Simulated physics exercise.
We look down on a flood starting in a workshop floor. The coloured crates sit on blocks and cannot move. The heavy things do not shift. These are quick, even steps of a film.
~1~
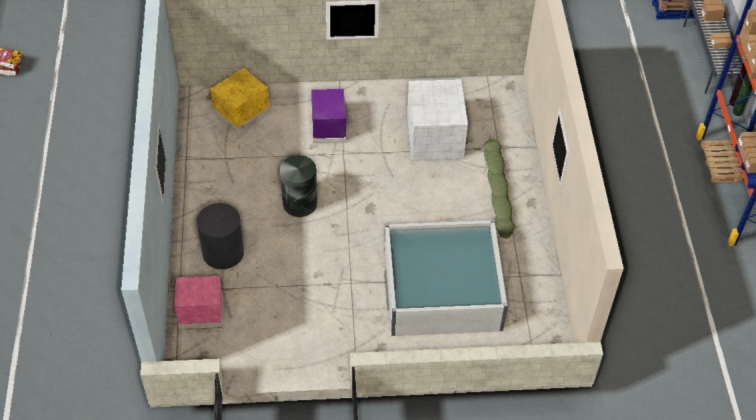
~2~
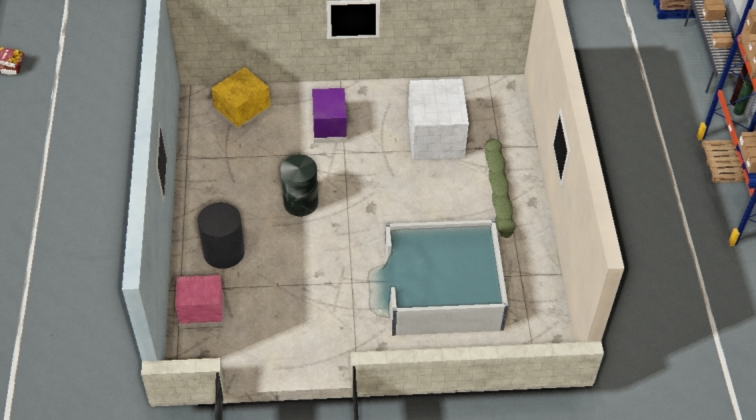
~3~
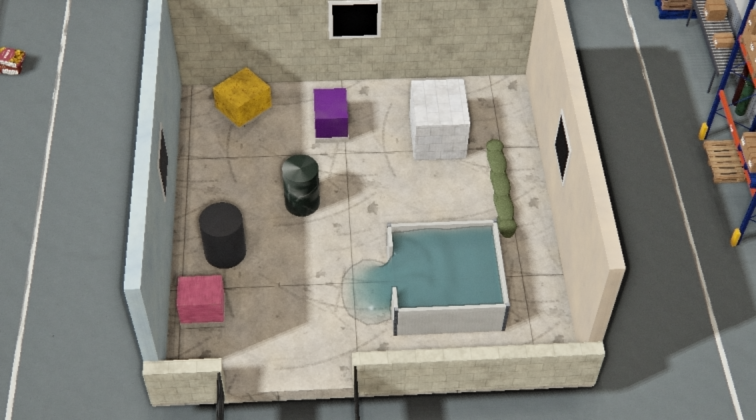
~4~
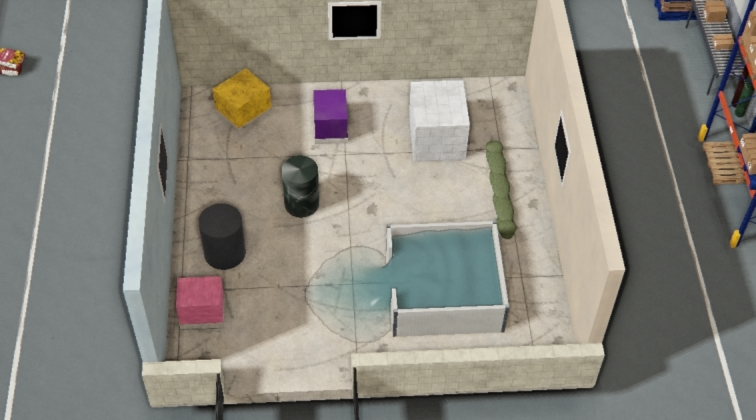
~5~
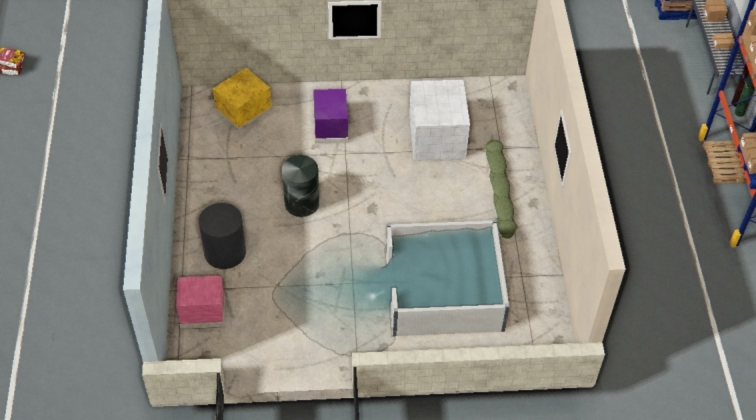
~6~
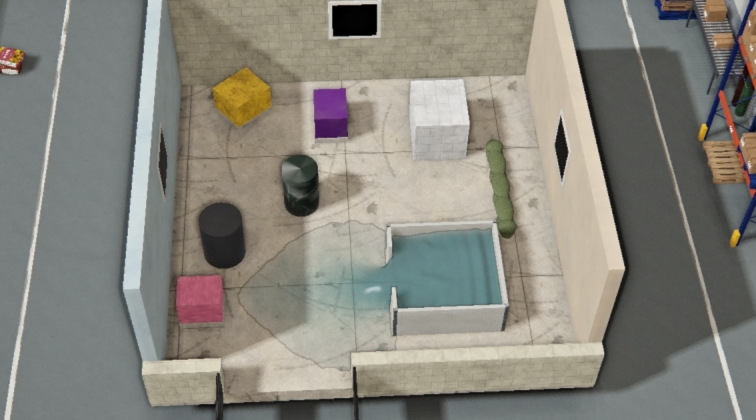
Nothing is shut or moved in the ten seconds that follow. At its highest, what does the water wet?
In the end: The pink crate is wetted; the yellow crate is wetted; the purple crate escapes dry.
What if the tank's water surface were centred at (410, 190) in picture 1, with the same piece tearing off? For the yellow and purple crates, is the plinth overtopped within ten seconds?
One by one: The yellow crate gets wet, the purple crate is wetted.
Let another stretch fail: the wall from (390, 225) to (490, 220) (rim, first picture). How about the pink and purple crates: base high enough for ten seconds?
Then: Pink stays dry; purple is wetted.
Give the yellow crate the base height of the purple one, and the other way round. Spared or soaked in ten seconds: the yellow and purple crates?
My reading: The yellow one is wetted, the purple one gets wet.
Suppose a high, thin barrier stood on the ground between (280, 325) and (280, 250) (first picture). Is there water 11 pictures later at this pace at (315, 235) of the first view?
Answer: Under water.
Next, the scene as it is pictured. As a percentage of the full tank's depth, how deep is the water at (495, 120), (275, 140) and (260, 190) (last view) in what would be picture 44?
In that order: 0, 6 and 4 per cent.
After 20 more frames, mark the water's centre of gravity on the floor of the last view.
Around (321, 277).
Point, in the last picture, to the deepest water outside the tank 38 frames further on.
Close to (217, 116).
A moment on, water covers 25 % of the floor; the pink crate water round its plinth, the yellow crate not reached, the purple crate not reached.
Next, water covers 35 % of the floor; the pink crate water round its plinth, the yellow crate not reached, the purple crate not reached.
Then, water covers 40 % of the floor; the pink crate water round its plinth, the yellow crate water round its plinth, the purple crate water round its plinth.
Later, water covers 50 % of the floor; the pink crate water round its plinth, the yellow crate water round its plinth, the purple crate water round its plinth.
In the end, water covers 70 % of the floor; the pink crate was topped, the yellow crate was topped, the purple crate stayed above the water.
